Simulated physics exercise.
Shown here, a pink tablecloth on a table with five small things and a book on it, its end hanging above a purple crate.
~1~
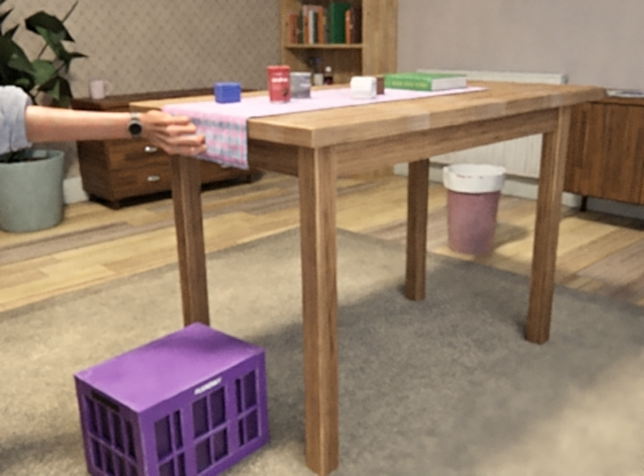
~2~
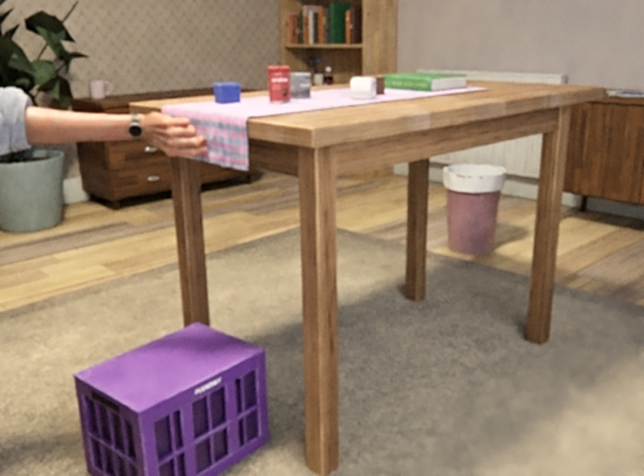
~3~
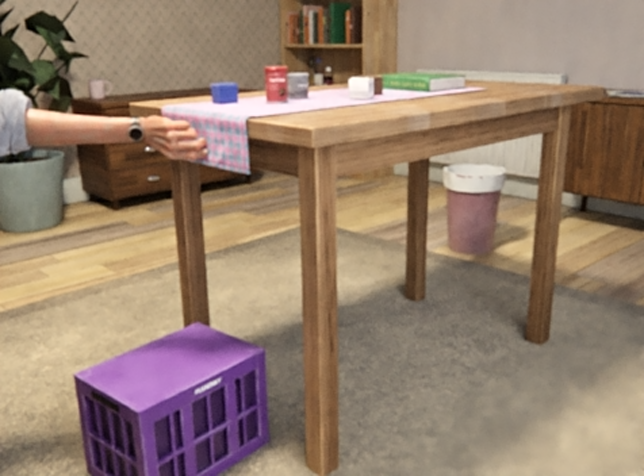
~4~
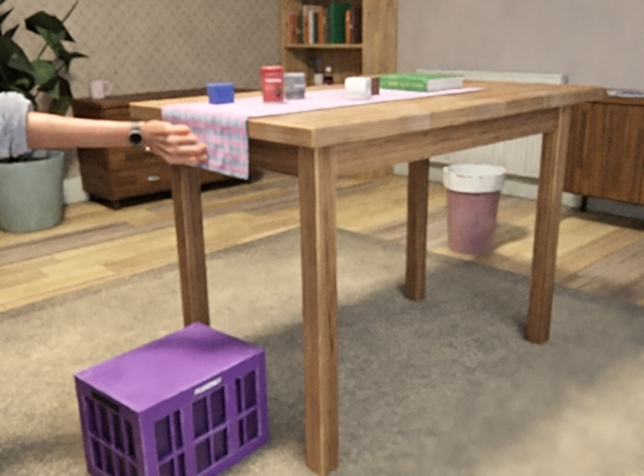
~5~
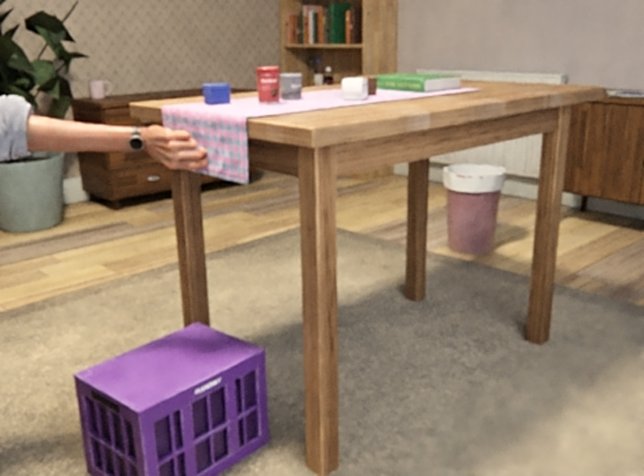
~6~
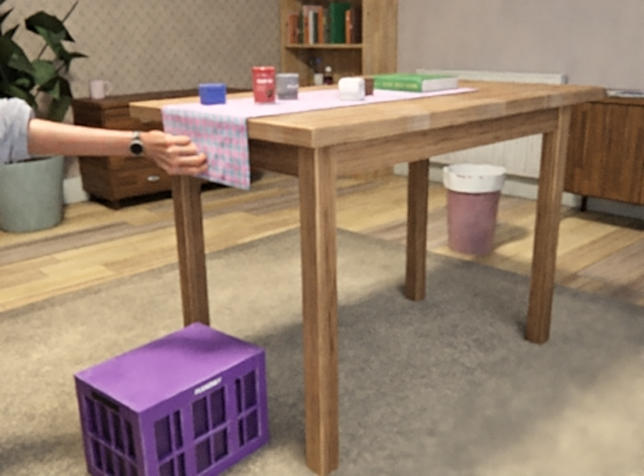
A pink tablecloth slides slowly to the left under a hand at the table's edge, its hanging end lowering slightly above a purple crate, while the blue cube, red can, grey pot and other small items shift left with it.
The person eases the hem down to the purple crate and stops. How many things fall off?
The answer is four.
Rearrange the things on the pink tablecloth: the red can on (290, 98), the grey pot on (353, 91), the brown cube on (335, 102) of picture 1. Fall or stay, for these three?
The red can tumbles off, the grey pot keeps its place on top, the brown cube comes down.
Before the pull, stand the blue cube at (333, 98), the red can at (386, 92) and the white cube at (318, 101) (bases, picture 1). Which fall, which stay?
The blue cube tumbles off; the red can stays on; the white cube drops off.
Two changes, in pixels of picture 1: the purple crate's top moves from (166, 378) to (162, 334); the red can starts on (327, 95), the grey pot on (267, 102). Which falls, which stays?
The red can survives, the grey pot comes down.
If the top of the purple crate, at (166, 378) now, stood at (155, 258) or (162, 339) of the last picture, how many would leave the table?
Over the edge go 2 and 3.
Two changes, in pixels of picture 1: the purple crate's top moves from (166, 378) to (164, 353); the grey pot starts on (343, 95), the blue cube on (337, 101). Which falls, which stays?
The grey pot holds on, the blue cube drops off.
Soon after, hem near (208, 253); blue cube and red can gone.
Then, hem near (210, 325); blue cube, red can and grey pot gone.
At rest, hem on the crate; blue cube, red can, grey pot and white cube gone. Over the edge go four.
